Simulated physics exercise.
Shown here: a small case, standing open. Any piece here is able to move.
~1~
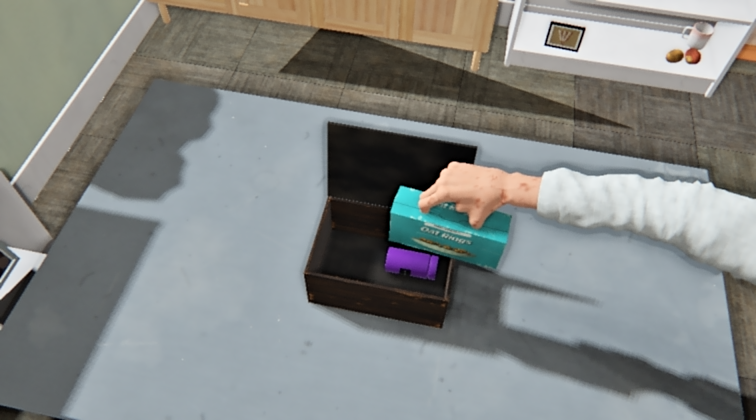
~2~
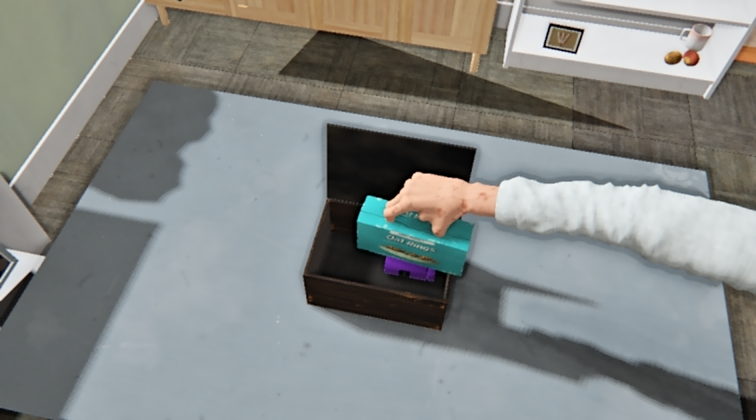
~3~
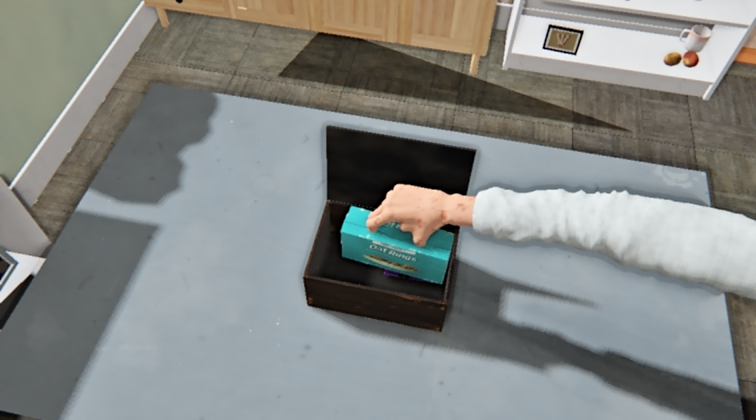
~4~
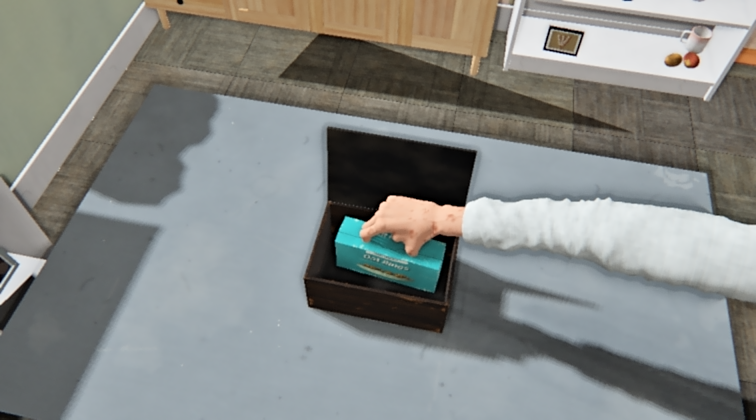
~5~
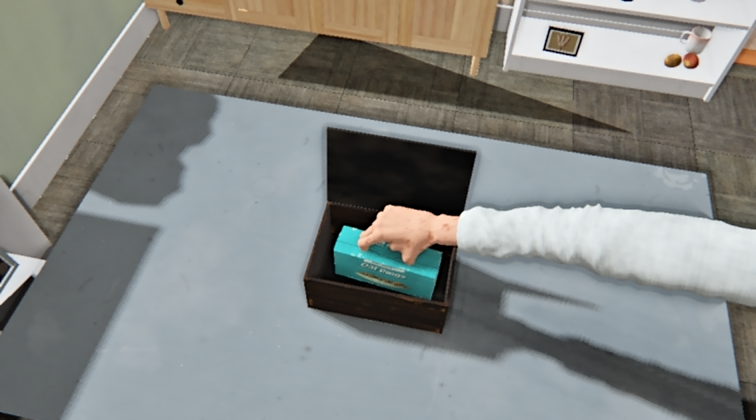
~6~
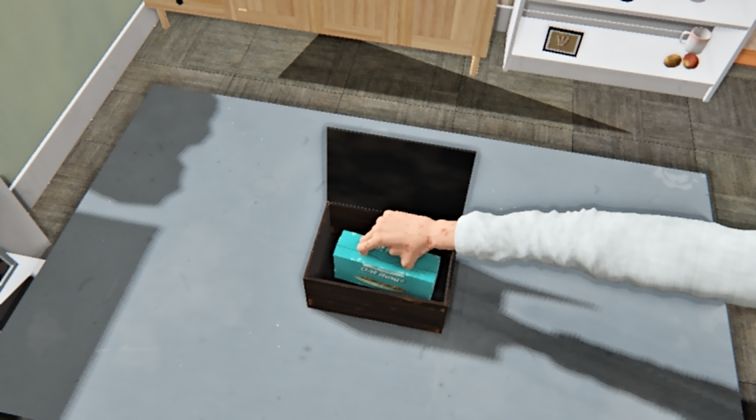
A hand in a white sleeve reaches from the right, gripping a turquoise carton over a small, dark, open case on a grey table, seen from above by a still camera. A purple cylindrical object lies in the case's right side, with wooden cabinets and a white shelf behind. The hand moves the carton left and down into the case, hiding the purple object, then stays there, still holding it.
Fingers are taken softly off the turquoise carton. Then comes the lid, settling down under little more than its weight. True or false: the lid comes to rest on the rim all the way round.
True.
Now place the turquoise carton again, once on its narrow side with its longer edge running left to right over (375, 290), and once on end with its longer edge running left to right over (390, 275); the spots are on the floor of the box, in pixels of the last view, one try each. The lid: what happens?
The first attempt leaves the lid fully closed, while the second leaves it partly open.
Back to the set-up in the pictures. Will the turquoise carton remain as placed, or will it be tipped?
As it turns out, it keeps its original angle.
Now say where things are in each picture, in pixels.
The first frame shows coming down; turquoise carton (449, 228); purple shaker (412, 264).
The second frame shows coming down; turquoise carton (415, 236); purple shaker (411, 265).
The third frame shows coming down; turquoise carton (397, 245).
The fourth frame shows coming down; turquoise carton (390, 255).
The fifth frame shows coming down; turquoise carton (387, 263).
The sixth frame shows in place under the hand; turquoise carton (387, 267).
Then, 0.50 s after the last picture, turquoise carton slid a little near (386, 288); purple shaker rolled a little.
Then, 1.40 s after the last picture, lid 72° above the rim; turquoise carton slid a little near (386, 288); purple shaker rolled about its own width.
Then, 1.80 s after the last picture, lid 46° above the rim; turquoise carton slid a little near (386, 288); purple shaker rolled about its own width.
Then, 2.20 s after the last picture, lid 14° above the rim; turquoise carton slid a little near (386, 288); purple shaker rolled about its own width.
At rest, lid shut; moved from the start, turquoise carton; purple shaker in place. Seen from the same camera at the end, turquoise carton near (386, 288).
